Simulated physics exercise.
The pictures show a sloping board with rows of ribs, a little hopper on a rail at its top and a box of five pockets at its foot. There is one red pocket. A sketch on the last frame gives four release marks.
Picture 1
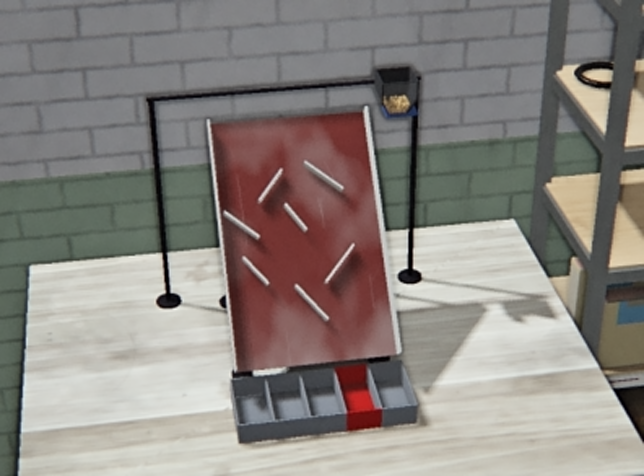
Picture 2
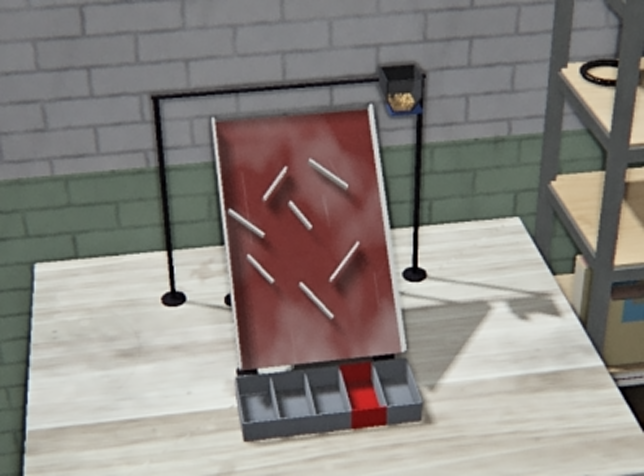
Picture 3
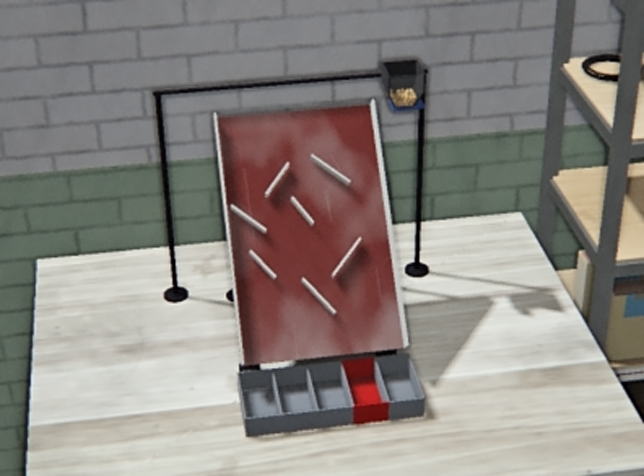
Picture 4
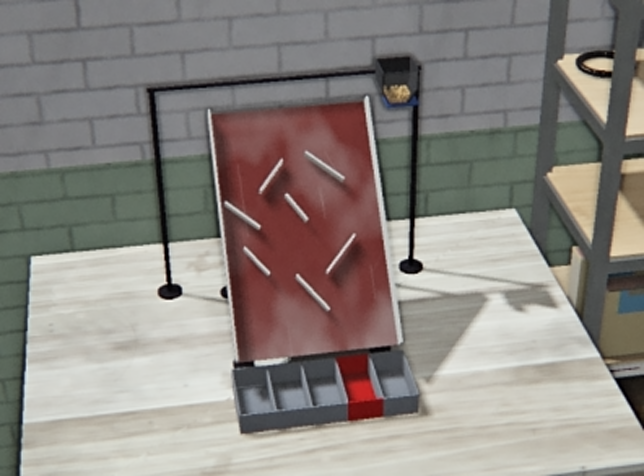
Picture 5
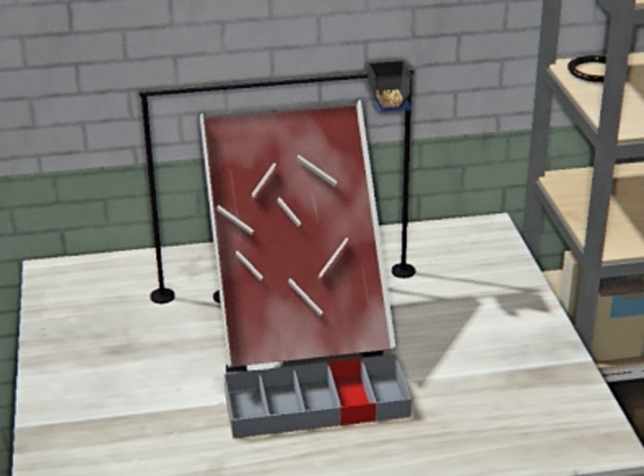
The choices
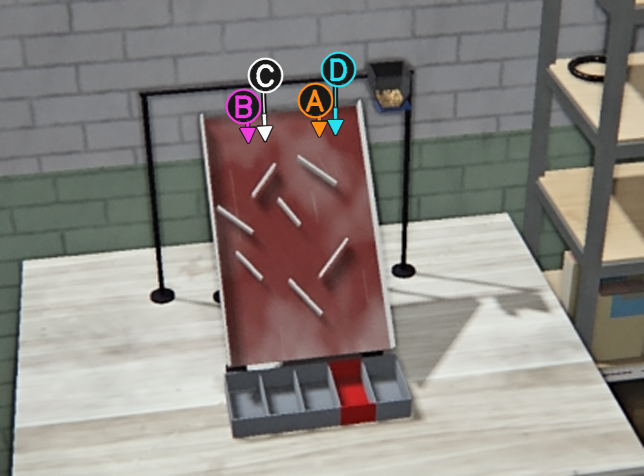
Small hopper of dried chickpeas sitting still above a sloping red ribbed board and five-pocket box as the view shifts slightly.
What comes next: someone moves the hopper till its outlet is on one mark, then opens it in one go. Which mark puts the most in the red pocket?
Mark C does it best.
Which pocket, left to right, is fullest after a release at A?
It is the fifth one.
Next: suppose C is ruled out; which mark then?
The answer is B.
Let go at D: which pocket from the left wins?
The fifth from the left.
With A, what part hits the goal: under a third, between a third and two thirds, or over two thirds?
It is under a third.
On the marked copy, mark A meets the board at (319, 131); mark B meets the board at (248, 137); mark C meets the board at (265, 135); mark D meets the board at (335, 129).
With A, just a few in the red pocket, almost all in other pockets.
With B, roughly a quarter in the red pocket, the larger part in other pockets.
With C, roughly a third in the red pocket, roughly two thirds in other pockets, just a few outside the box.
With D, just a few in the red pocket, almost all in other pockets.
